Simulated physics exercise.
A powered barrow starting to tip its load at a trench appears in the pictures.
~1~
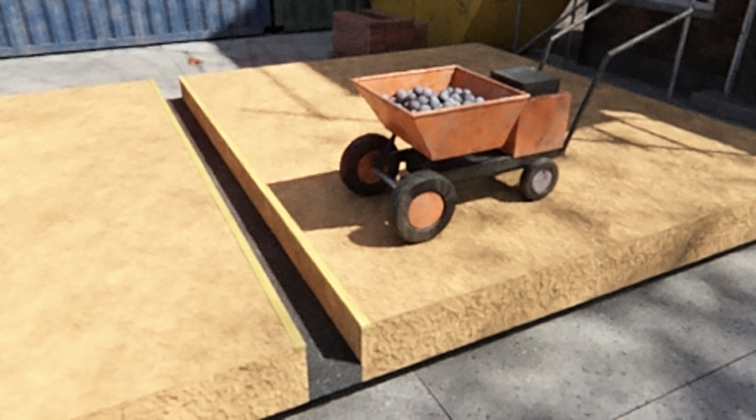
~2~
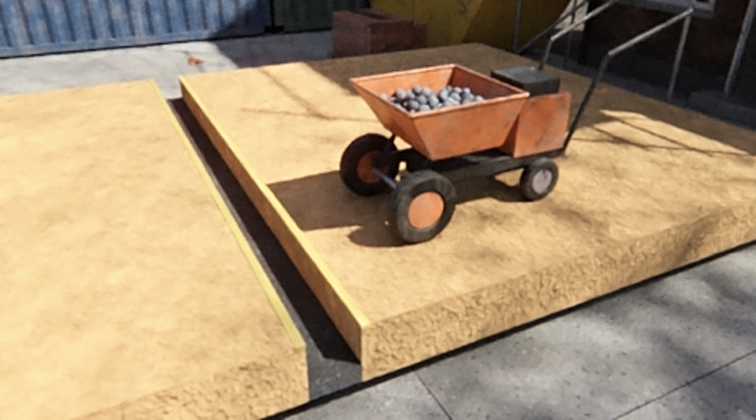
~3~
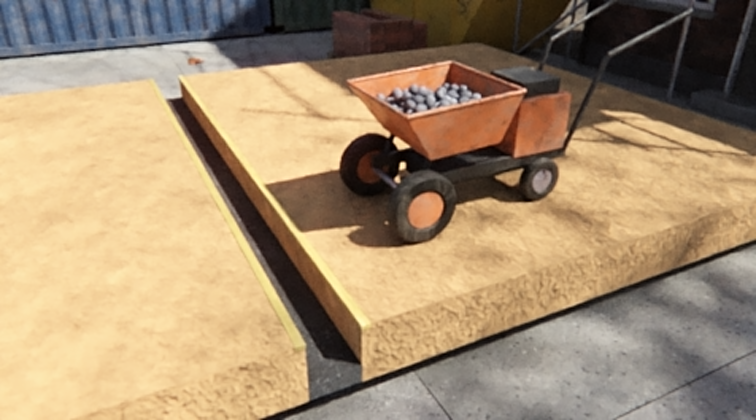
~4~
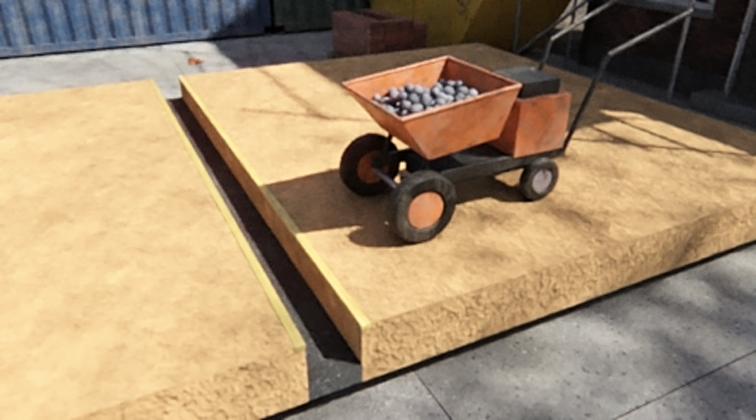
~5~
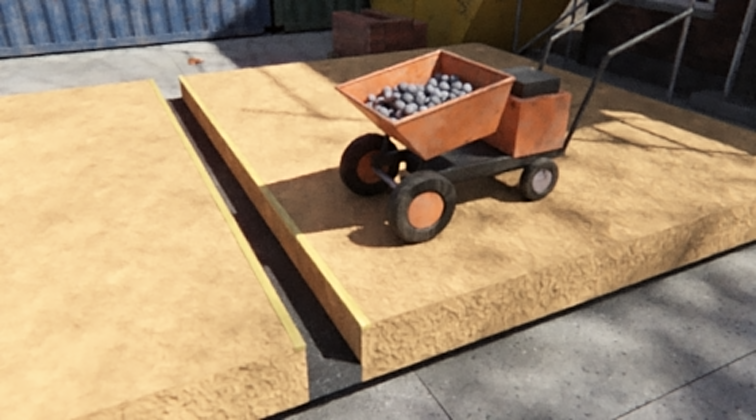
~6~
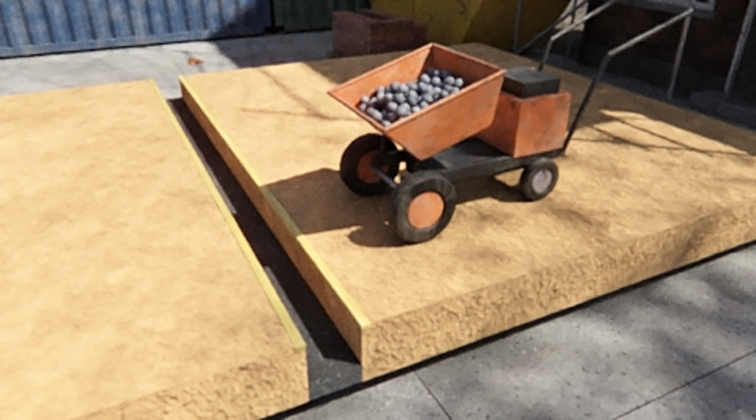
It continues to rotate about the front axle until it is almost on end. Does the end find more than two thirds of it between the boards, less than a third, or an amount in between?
Inside: Beyond two thirds.
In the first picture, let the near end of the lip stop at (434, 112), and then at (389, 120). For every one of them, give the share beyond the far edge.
In turn, around 0 per cent and 30 per cent.
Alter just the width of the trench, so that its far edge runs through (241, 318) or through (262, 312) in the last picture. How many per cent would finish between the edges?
In order: Some 100 per cent, then some 100 per cent.
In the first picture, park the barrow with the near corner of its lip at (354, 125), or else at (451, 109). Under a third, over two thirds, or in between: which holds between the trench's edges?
The first try: Under a third. The second: The middle third.
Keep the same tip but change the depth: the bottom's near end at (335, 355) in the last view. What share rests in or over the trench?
It works out to some 80 percent.
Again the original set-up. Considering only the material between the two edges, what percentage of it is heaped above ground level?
Estimate: Close to 5 in a hundred.
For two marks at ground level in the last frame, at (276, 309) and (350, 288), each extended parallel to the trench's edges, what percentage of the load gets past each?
About 0 percent, then about 100 percent.
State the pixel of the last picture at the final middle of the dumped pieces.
(276, 265).
Shortly afterwards, skip tipped steeply; the whole lot in the skip.
Next, skip tipped right over; near two thirds in the skip; only a few short of the trench; near a quarter in or heaped over the trench; only a few falling.
Some moments later, skip tipped right over; only a few in the skip; only a few short of the trench; all but a few in or heaped over the trench; only a few beyond it.
In the end, skip tipped right over; all but a few in or heaped over the trench; only a few beyond it.
